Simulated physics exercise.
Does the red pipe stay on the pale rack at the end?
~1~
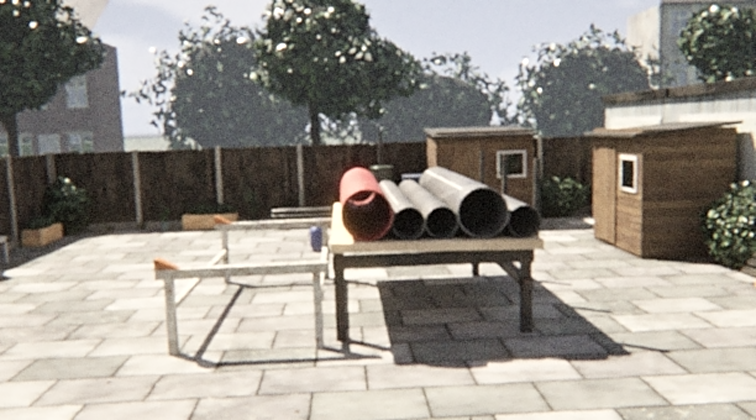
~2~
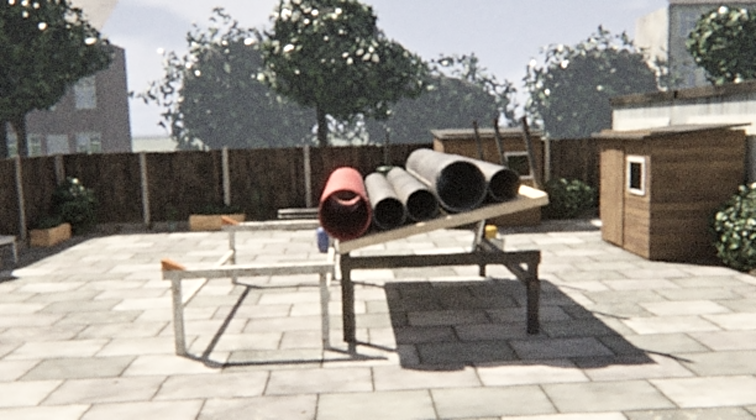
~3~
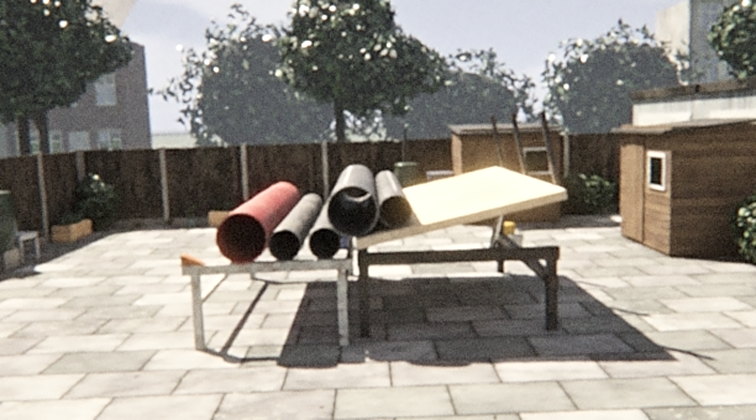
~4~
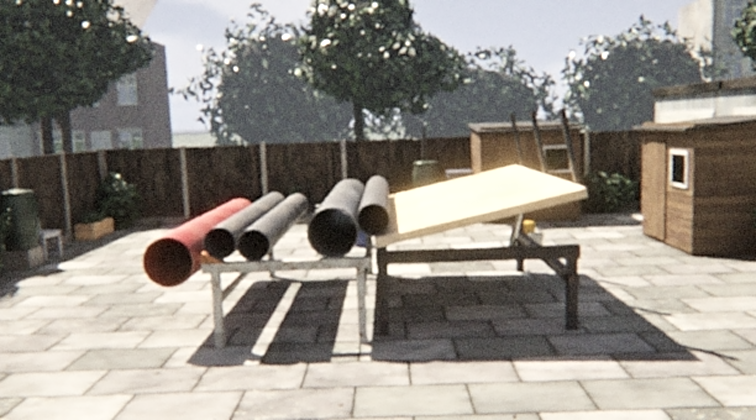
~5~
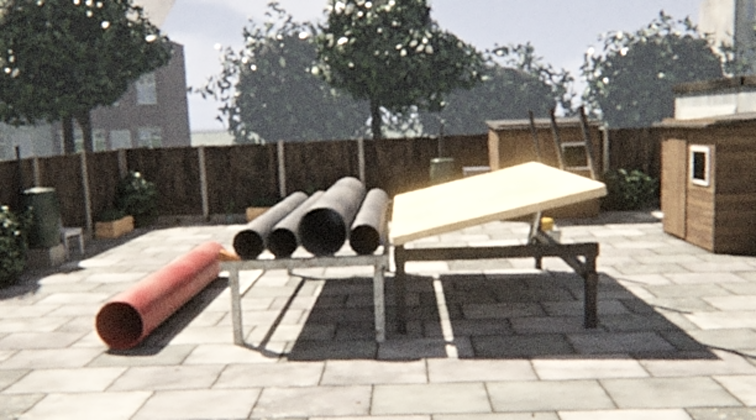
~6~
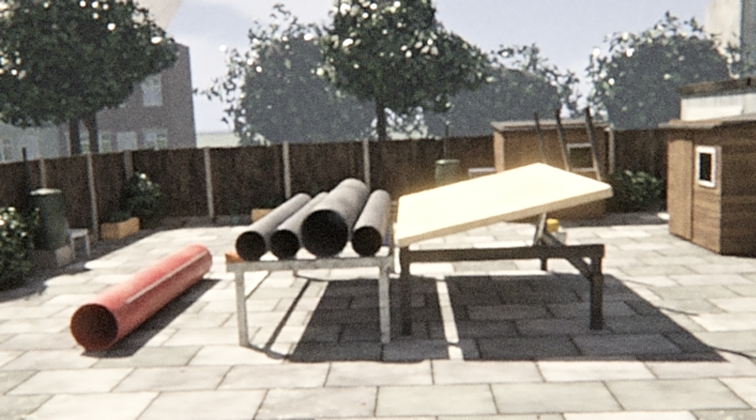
No, the red pipe rolls over the left end of the rack and ends up on the paving, while the four dark pipes remain on the rack.
